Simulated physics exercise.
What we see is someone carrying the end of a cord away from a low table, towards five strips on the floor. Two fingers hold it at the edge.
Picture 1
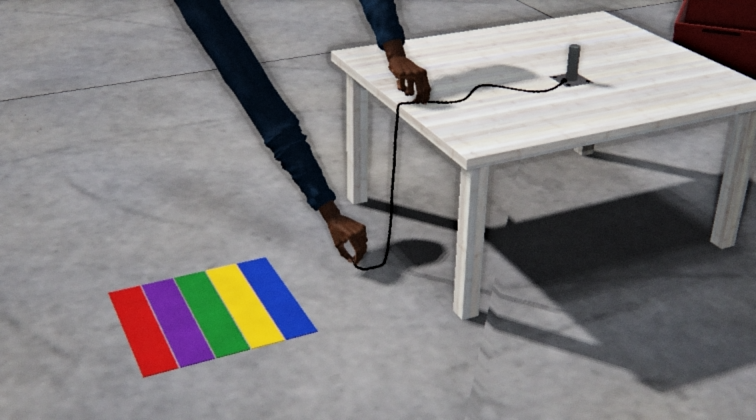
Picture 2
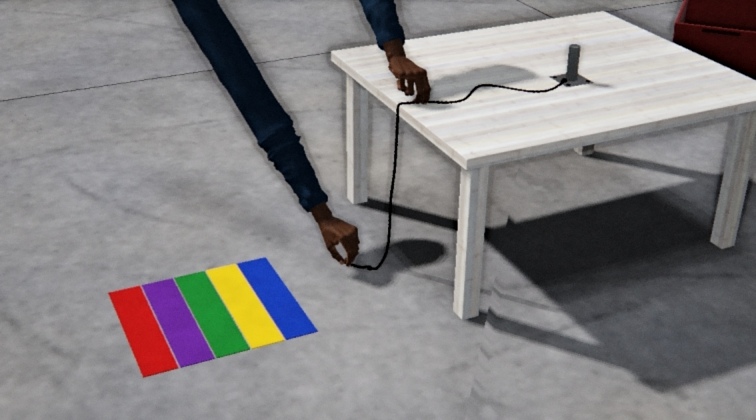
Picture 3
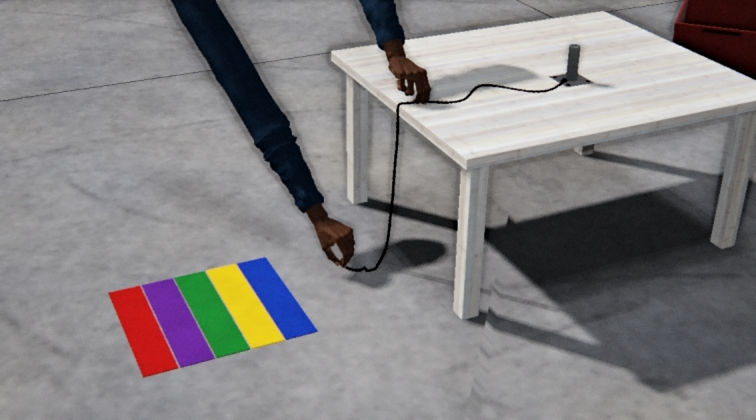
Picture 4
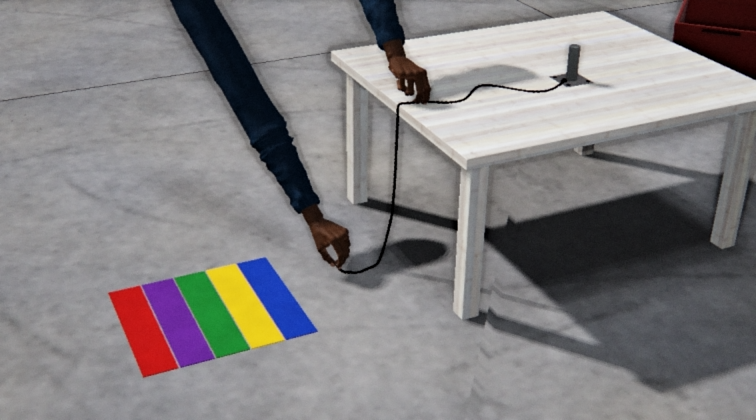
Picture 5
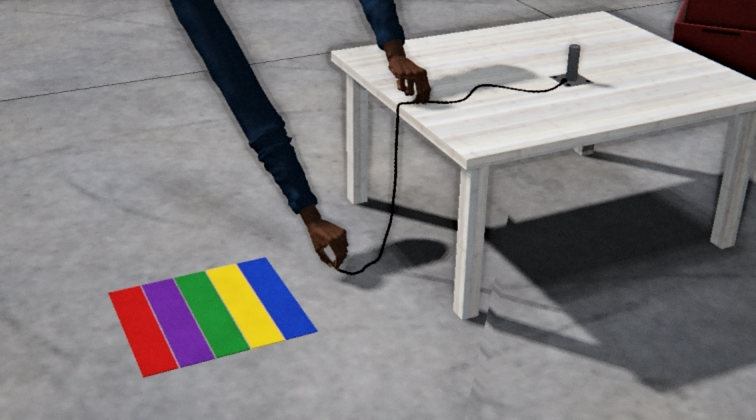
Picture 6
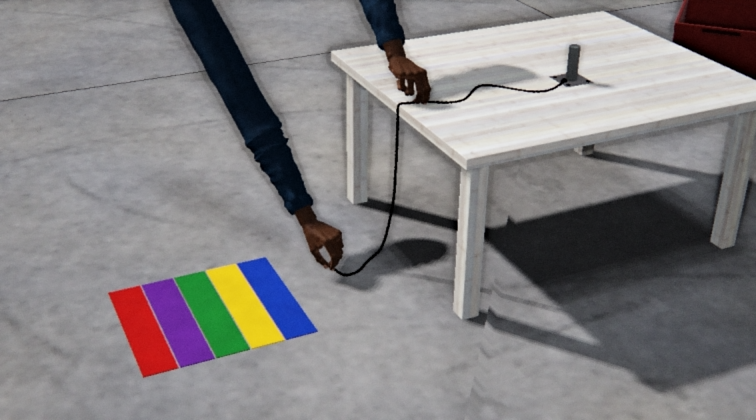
The video shows one hand resting at the edge of a low white table while the other, holding the end of a dark cord near the floor, moves slightly left toward five coloured strips.
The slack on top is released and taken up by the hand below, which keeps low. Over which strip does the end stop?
The green one.
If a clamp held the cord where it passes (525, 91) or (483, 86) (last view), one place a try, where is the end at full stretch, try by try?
About (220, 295) and (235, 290).
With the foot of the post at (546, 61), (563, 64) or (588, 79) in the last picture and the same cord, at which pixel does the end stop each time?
The places are (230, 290), (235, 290) and (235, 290).
Soon after, end near (280, 278); over blue.
After that, end near (235, 289); over yellow.
At the stop, end near (208, 295); over green. It halts on the green strip.
